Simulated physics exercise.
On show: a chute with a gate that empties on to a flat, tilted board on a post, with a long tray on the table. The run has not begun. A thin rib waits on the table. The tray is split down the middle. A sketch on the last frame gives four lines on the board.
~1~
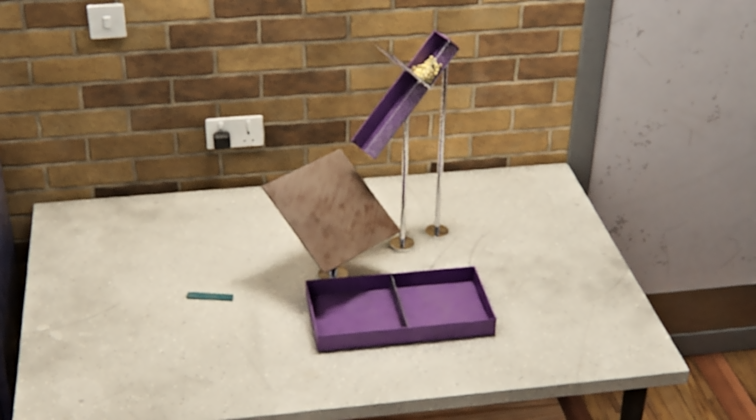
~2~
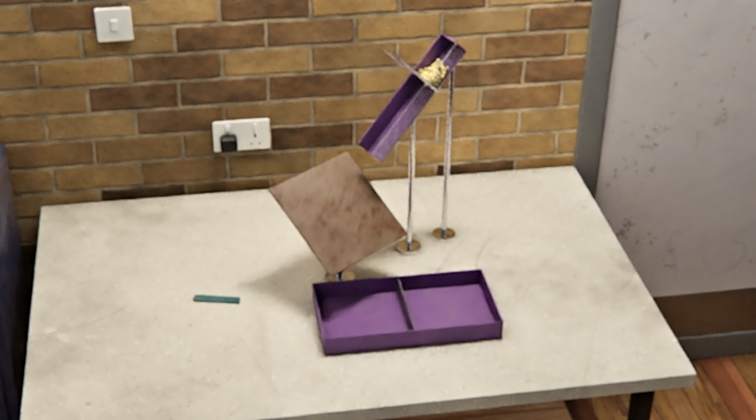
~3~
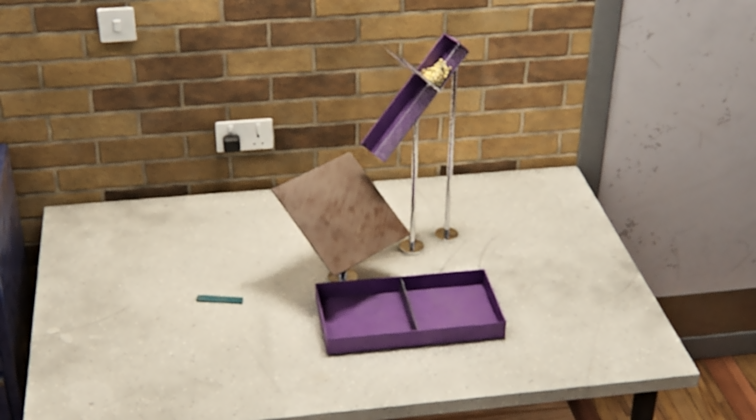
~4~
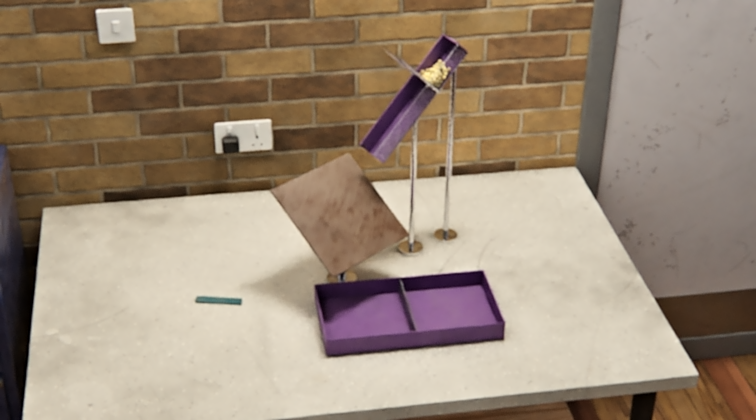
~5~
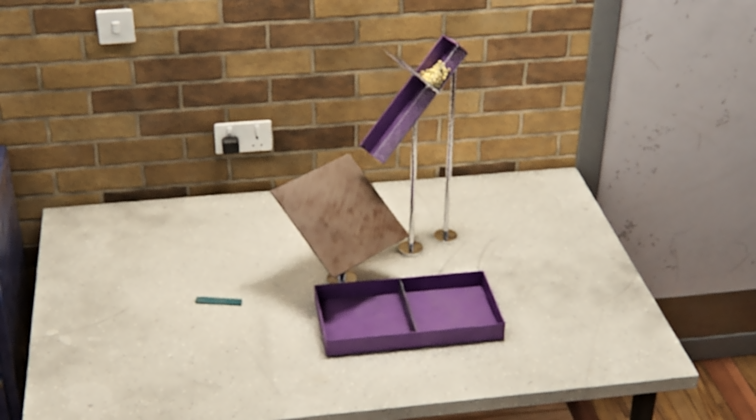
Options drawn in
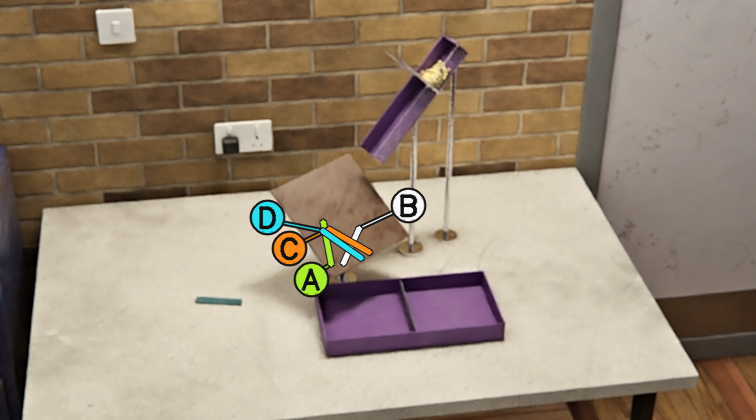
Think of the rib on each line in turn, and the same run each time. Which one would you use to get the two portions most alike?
The best line is C.
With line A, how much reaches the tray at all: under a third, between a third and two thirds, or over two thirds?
It is over two thirds.
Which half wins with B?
Left.
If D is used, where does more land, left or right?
Left.
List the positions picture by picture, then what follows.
The first picture shows load behind the gate near (425, 71), soya beans; lip of the chute near (368, 154), sloping fairly steeply.
The second picture shows middle of the board near (340, 212), tilted fairly steeply; middle of its low edge near (371, 254); of its high edge near (309, 170).
The third picture shows front corners of the tray near (328, 339) and (506, 322); front end of its middle wall near (418, 330); gate still shut near (419, 75).
The fourth picture shows middle of the load near (433, 75); lip near (376, 158).
The fifth picture shows middle of the load near (433, 76); lip near (376, 159).
On the marked copy, line A from (323, 222) to (331, 264); line B from (359, 228) to (343, 263); line C from (328, 229) to (369, 252); line D from (322, 230) to (361, 258).
Choosing A, of what is caught, all but a few in the left half, a small share in the right.
Choosing B, of what is caught, the bulk in the left half, a small share in the right.
Choosing C, of what is caught, close to half in the left half, close to half in the right.
Choosing D, of what is caught, the bulk in the left half, a small share in the right.
